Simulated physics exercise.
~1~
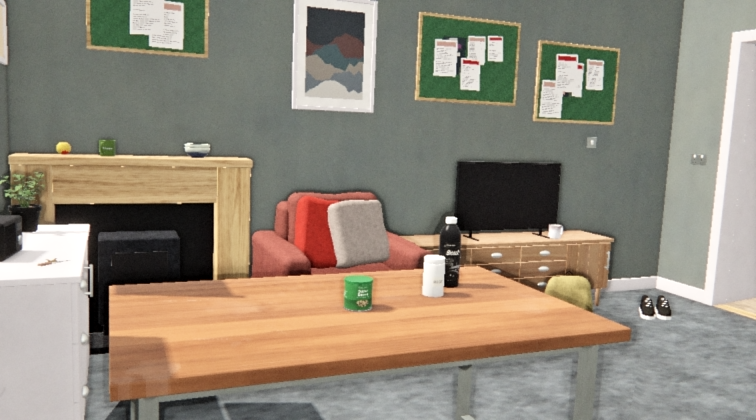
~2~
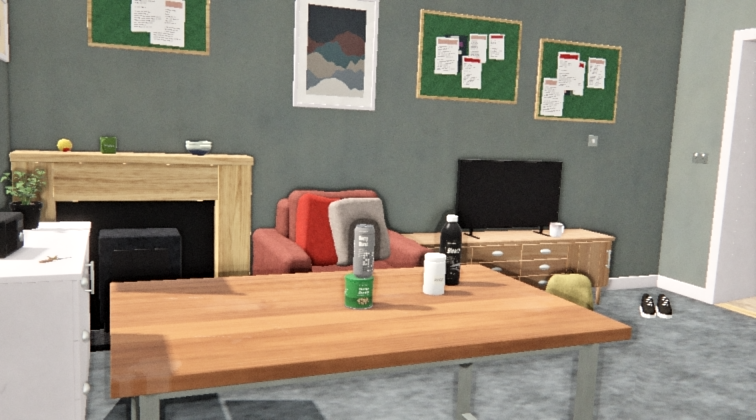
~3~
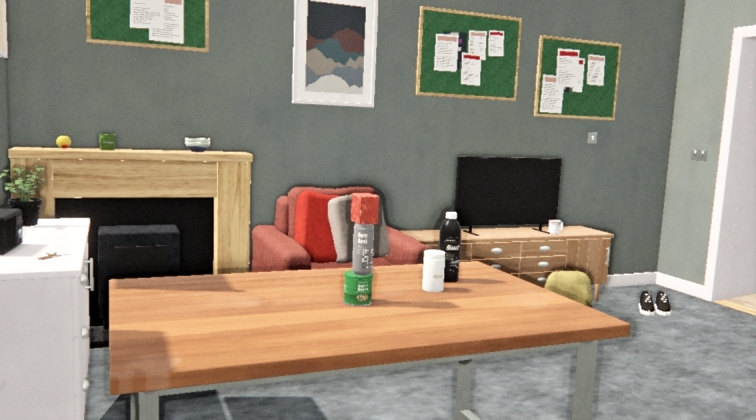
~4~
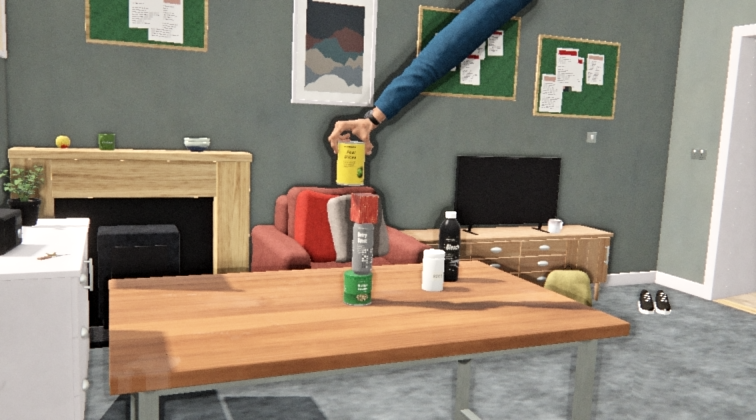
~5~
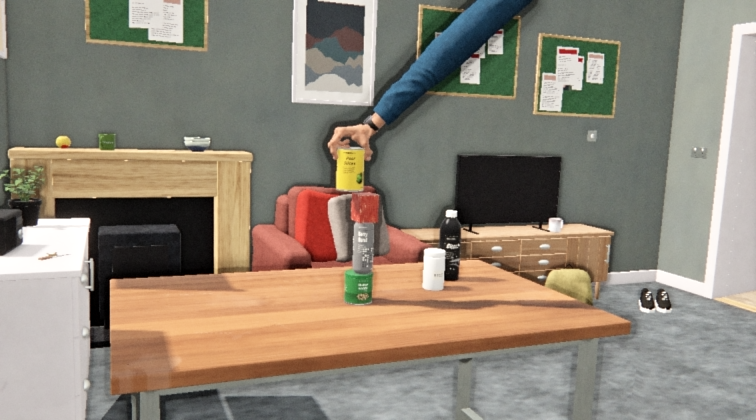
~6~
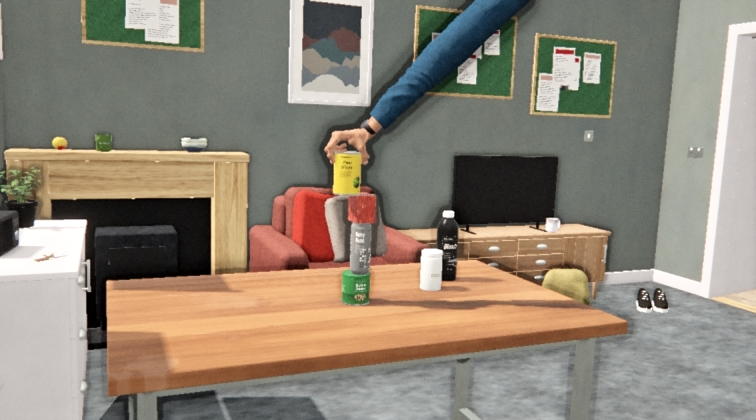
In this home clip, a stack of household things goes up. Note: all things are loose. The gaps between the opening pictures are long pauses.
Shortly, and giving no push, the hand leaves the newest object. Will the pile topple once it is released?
The pile cannot bear the load.
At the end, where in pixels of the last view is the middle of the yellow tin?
At about (328, 294).
Then, 0.40 s after the last picture, yellow tin now fallen.
Then, 0.70 s after the last picture, things are still on the move.
At rest, fallen, yellow tin; the other 5 in place. Seen from the same camera at the end, yellow tin near (328, 294). The pile loses its balance.
